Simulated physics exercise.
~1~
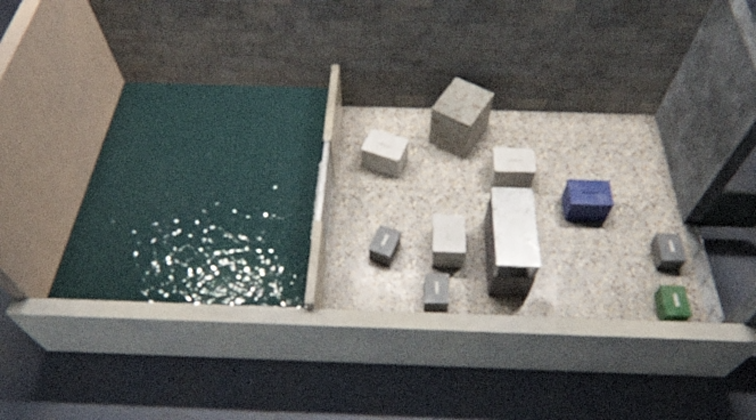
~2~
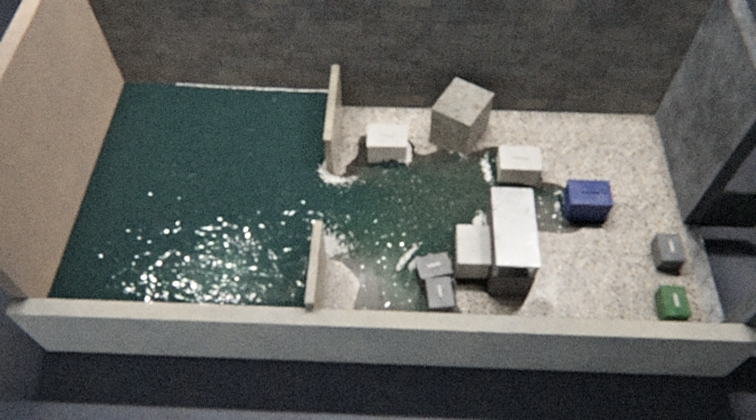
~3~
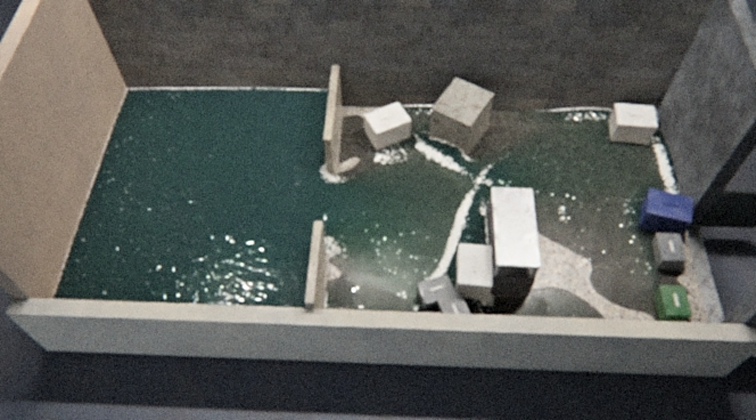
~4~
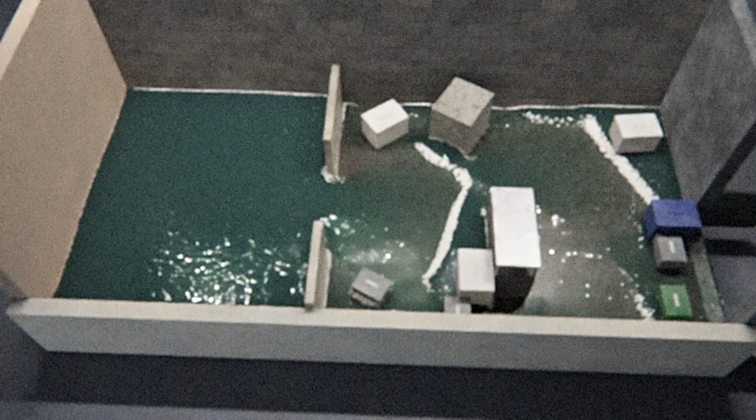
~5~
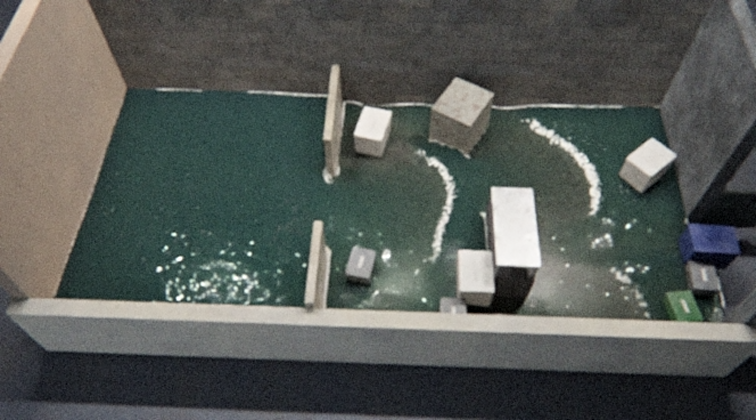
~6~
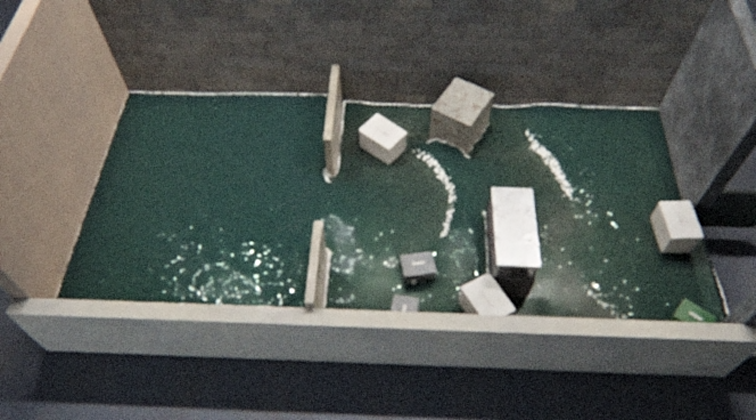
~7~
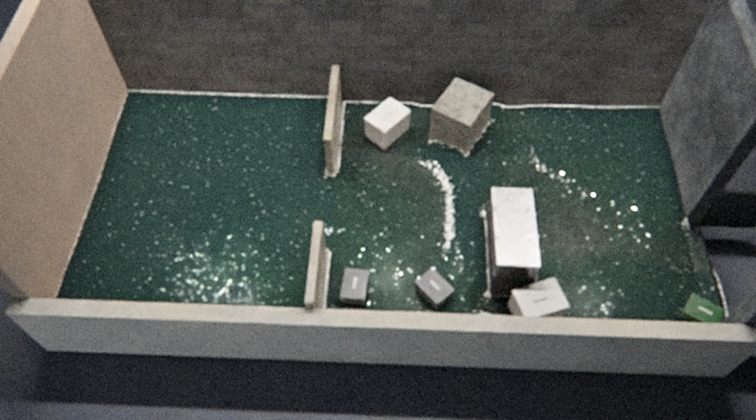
The video shows dark green water bursting through a gap in a dividing wall and flooding a neighbouring room of loose boxes, pushing several rightward; the blue chest and others leave at the right, while white, grey and green boxes remain in the water around larger standing blocks.
